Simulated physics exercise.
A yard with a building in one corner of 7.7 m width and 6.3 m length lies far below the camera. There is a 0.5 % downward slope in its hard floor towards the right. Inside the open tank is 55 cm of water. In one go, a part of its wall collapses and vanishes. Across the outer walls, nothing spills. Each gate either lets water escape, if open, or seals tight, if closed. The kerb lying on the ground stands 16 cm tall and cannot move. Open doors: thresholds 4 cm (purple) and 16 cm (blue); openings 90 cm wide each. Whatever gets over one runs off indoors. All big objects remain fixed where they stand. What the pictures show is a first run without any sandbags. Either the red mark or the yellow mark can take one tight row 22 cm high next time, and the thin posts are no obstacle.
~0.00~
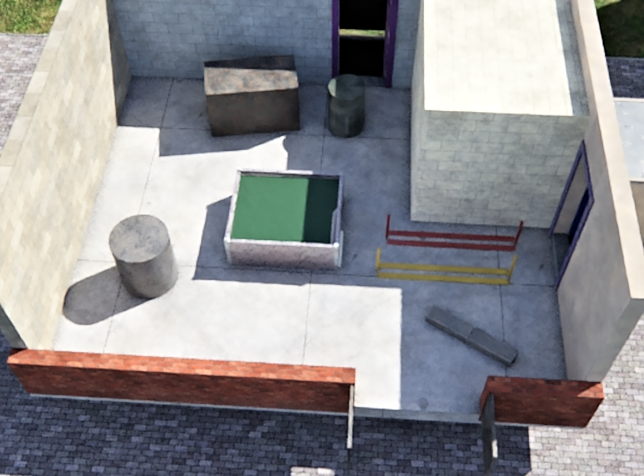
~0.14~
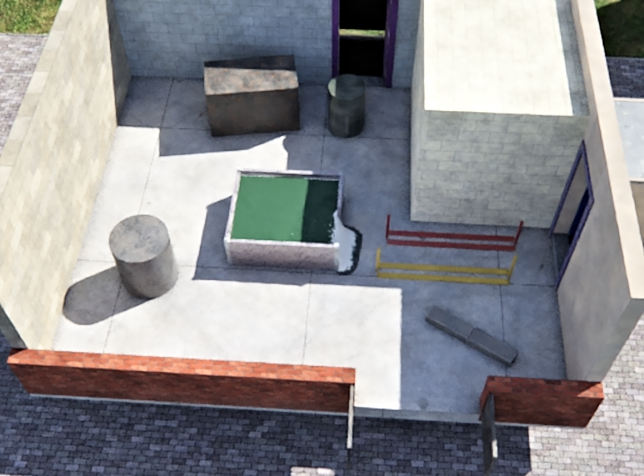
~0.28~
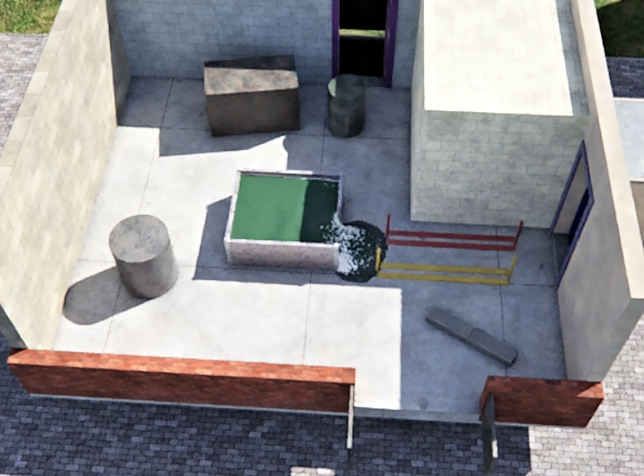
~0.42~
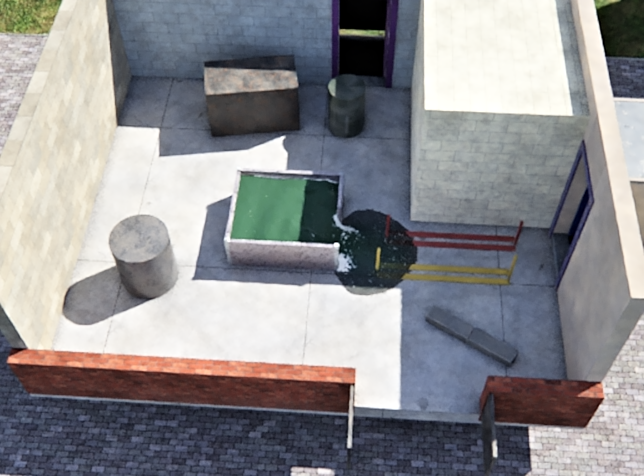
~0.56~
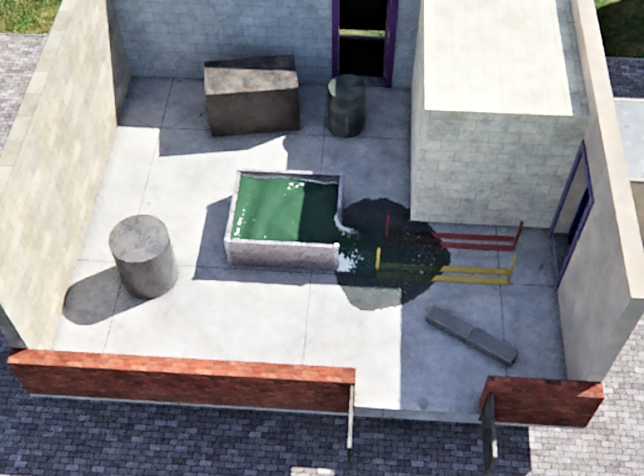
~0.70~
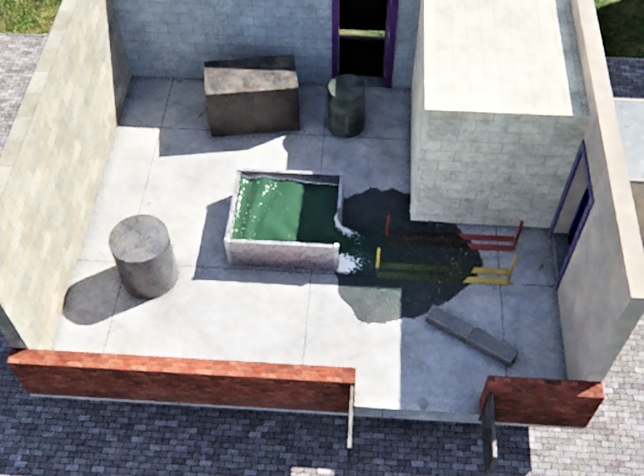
Green water poured out through the right side of an open tank in a walled yard, then spread rightward across the pale floor in a widening dark puddle, passing under the red and yellow rails.
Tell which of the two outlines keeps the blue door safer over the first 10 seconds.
The red outline keeps it safer.
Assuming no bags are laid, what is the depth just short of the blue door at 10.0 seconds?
Depth reading: Near 8.0 cm.
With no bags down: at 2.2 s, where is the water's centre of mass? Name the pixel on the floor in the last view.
(356, 249).
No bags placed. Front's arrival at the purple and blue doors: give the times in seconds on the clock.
Purple: 3.4 s; blue: 1.1 s.
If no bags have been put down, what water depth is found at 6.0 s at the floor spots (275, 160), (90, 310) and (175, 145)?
In order, roughly 0, 0 and 0 cm.
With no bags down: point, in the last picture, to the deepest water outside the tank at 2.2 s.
Around (544, 241).
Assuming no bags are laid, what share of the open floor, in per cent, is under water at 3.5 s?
30 %.
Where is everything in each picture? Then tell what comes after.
The open tank at (286, 209) is whole and still, 55 cm deep, in the first frame.
Water pours out at (336, 242) and has run 0.5 m, to (351, 231); typically 8 cm deep outside, 55 cm at the open tank's back, in the second frame.
The front is at (376, 232), 0.8 m from the gap at (336, 243); 0.6 m2 of floor is under water; 55 cm left at the back of the open tank, in the third frame.
The front is at (412, 249), 1.2 m from the gap at (336, 244); 1.4 m2 of floor is under water; 55 cm left at the back of the open tank, in the fourth frame.
The front is at (442, 266), 1.7 m from the gap at (336, 243); 2.4 m2 of floor is under water; 51 cm left at the back of the open tank, in the fifth frame.
The front is at (472, 270), 2.2 m from the gap at (336, 243); 3.4 m2 of floor is under water; 46 cm left at the back of the open tank, in the sixth frame.
After 1.4 s water covers 20 % of the floor and is deepest (27 cm) near (345, 257) in the run without bags; in at the blue door, 0 L with no bags, 0 L with the row on red, 0 L on yellow.
After 2.2 s water covers 25 % of the floor and is deepest (27 cm) near (544, 241) in the run without bags; in at the blue door, 7 L with no bags, 1 L with the row on red, 29 L on yellow.
After 3.5 s water covers 30 % of the floor and is deepest (21 cm) near (562, 403) in the run without bags; in at the blue door, 31 L with no bags, 6 L with the row on red, 87 L on yellow.
After 6.0 s water covers 35 % of the floor and is deepest (15 cm) near (549, 402) in the run without bags; in at the blue door, 33 L with no bags, 6 L with the row on red, 95 L on yellow.
After 10.0 s water covers 60 % of the floor and is deepest (10 cm) near (562, 403) in the run without bags; in at the blue door, 33 L with no bags, 6 L with the row on red, 96 L on yellow.
